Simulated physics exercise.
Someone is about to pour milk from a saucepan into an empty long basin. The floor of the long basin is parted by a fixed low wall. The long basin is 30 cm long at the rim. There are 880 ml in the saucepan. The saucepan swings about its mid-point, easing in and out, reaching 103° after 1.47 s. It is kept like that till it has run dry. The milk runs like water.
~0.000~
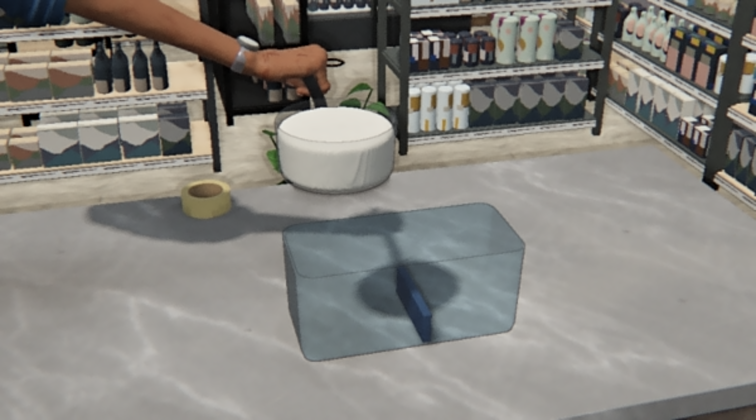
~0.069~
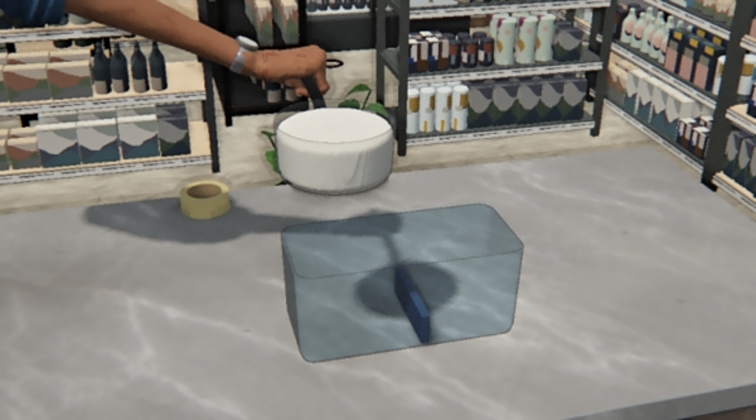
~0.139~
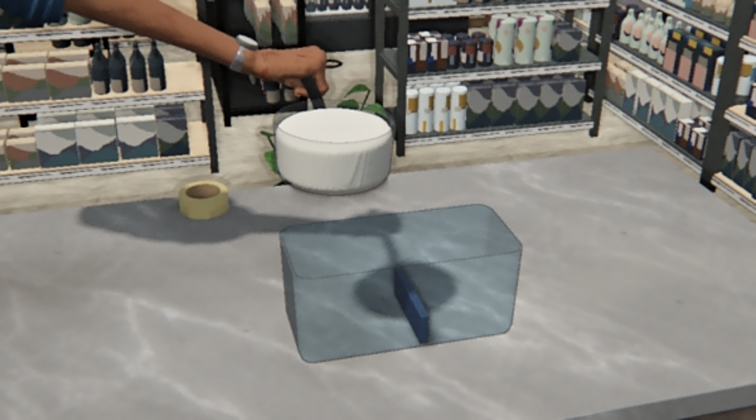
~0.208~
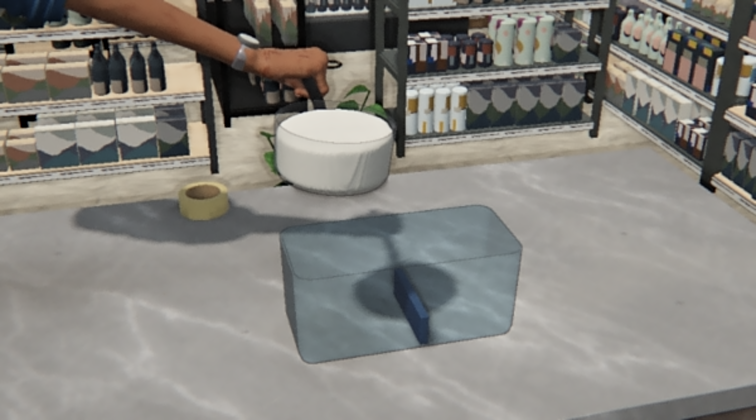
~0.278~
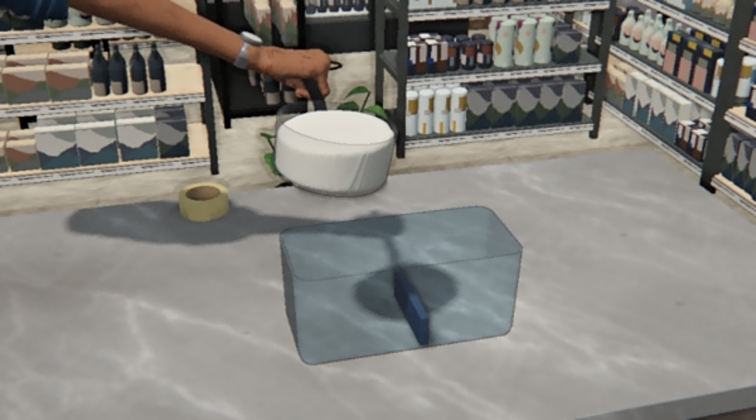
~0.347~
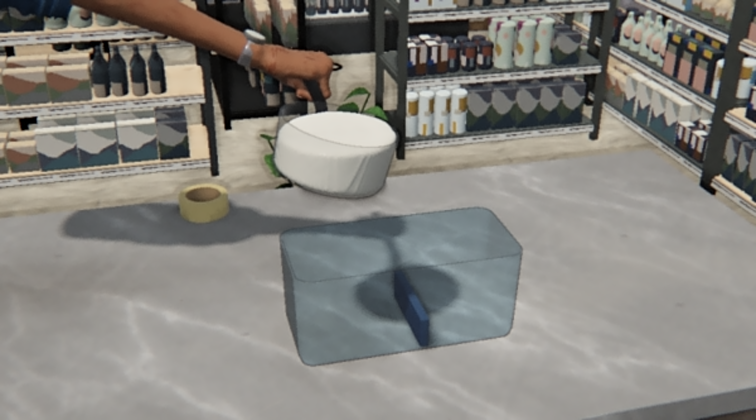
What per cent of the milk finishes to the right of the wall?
About 77 per cent.
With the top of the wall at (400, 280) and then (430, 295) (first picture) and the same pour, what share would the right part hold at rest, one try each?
In turn about 90 and 55 per cent.
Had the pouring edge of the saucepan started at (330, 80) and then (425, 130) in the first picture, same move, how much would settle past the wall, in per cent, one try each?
First 30, then 85 per cent.
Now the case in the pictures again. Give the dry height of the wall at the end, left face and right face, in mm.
Left about 34 mm, right about 2 mm.
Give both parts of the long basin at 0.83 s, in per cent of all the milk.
Left about 1, right about 22.
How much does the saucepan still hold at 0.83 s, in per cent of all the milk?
Near 48 in a hundred.
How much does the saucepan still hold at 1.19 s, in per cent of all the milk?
Some 10 per cent.
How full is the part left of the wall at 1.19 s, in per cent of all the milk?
About 9 per cent.
After 0.83 s the tilt is 62° and 48 per cent is still to pour, 1 is left of the wall and 21 right of it.
After 1.19 s the tilt is 94° and 9 per cent is still to pour, 9 is left of the wall and 75 right of it.
After 1.56 s the tilt is 103° and 0 per cent is still to pour, 21 is left of the wall and 78 right of it.
After 1.97 s the tilt is 103° and 0 per cent is still to pour, 22 is left of the wall and 77 right of it.
In the end 23 per cent lies left of the wall, 77 right of it and 1 outside.
